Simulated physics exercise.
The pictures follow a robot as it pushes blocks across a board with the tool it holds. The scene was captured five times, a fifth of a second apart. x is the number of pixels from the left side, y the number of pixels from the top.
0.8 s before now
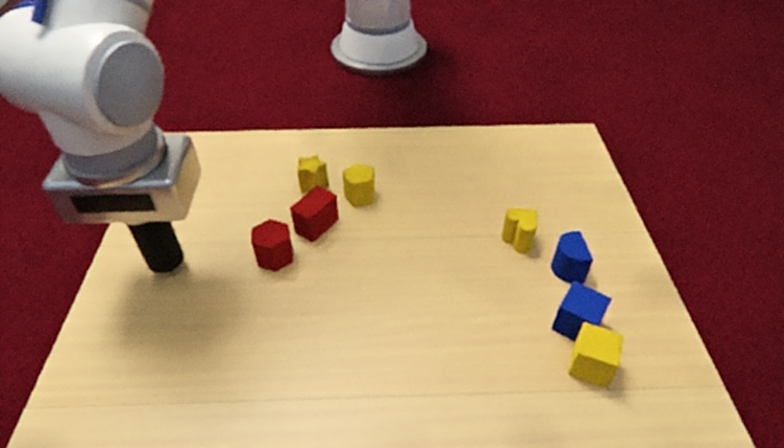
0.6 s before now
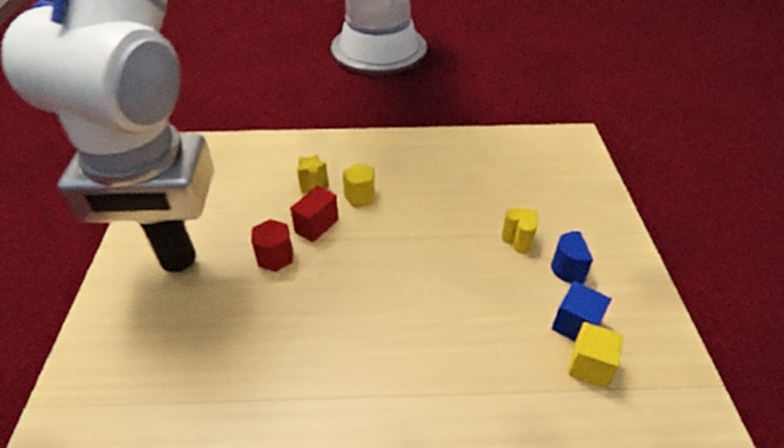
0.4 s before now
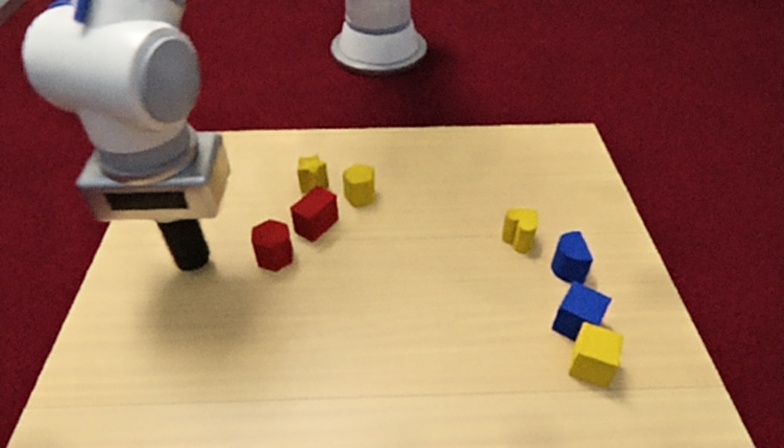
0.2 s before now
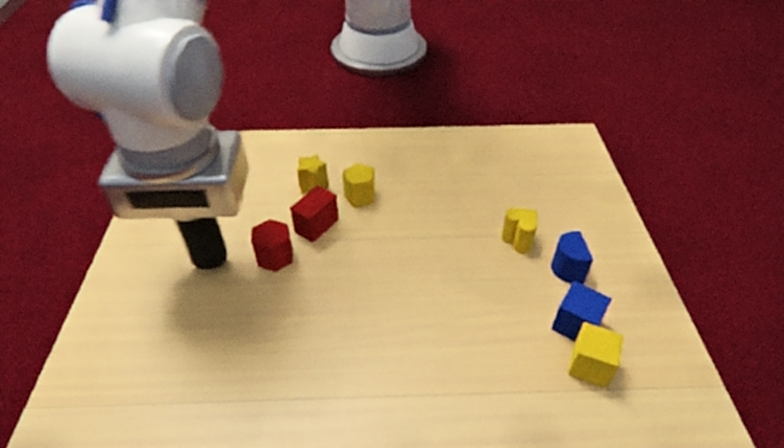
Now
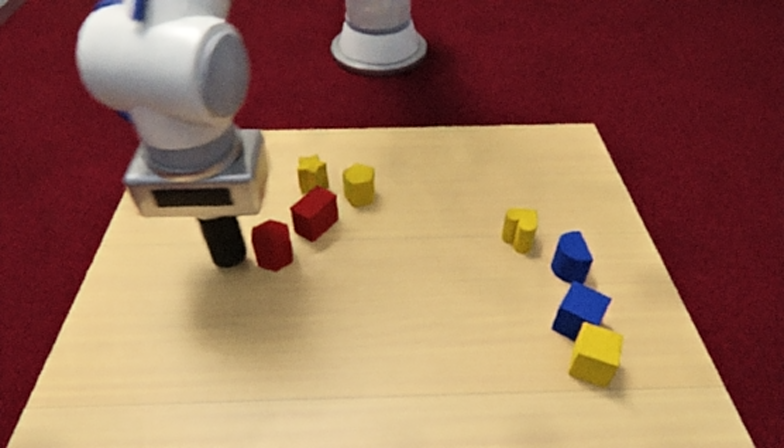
At first, a white robot arm holds a black cylindrical tool near the left side of a wooden table, with red, yellow and blue blocks spread across it. The arm then slides the tool steadily a short way right, until it is close beside the red hexagonal block, while every block stays still.
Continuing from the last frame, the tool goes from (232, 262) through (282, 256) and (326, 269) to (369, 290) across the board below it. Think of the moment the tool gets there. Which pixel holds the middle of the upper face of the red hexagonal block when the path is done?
Put as a pixel place, it's (356, 227).
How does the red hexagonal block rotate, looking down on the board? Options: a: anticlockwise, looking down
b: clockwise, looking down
a - anticlockwise, looking down.
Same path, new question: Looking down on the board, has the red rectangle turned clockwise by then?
It seems not.
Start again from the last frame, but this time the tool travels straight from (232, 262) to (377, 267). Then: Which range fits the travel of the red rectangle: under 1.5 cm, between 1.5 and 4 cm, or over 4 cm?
The move is short, under 1.5 cm.
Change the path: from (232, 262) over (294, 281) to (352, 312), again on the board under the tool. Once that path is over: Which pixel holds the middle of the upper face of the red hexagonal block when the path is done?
If I read the scene right, the answer is (302, 230).
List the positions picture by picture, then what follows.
The first picture shows tool tip (166, 260); block tops, red hexagonal block (270, 233); red rectangle (313, 201).
The second picture shows tool (178, 259); blocks unchanged.
The third picture shows tool (193, 257); blocks unchanged.
The fourth picture shows tool (210, 256); blocks unchanged.
The fifth picture shows tool (229, 255); red hexagonal block (270, 233); red rectangle (313, 201).
On the path given first. One third of the way, tool (281, 248); red hexagonal block (315, 228); red rectangle (319, 199), turned 25° anticlockwise.
Two thirds of the way, tool (326, 262); red hexagonal block (353, 227), turned 40° anticlockwise; red rectangle (321, 198), turned 30° anticlockwise.
At the end, tool (369, 282); red hexagonal block (356, 227), turned 50° anticlockwise; red rectangle (321, 198), turned 30° anticlockwise.
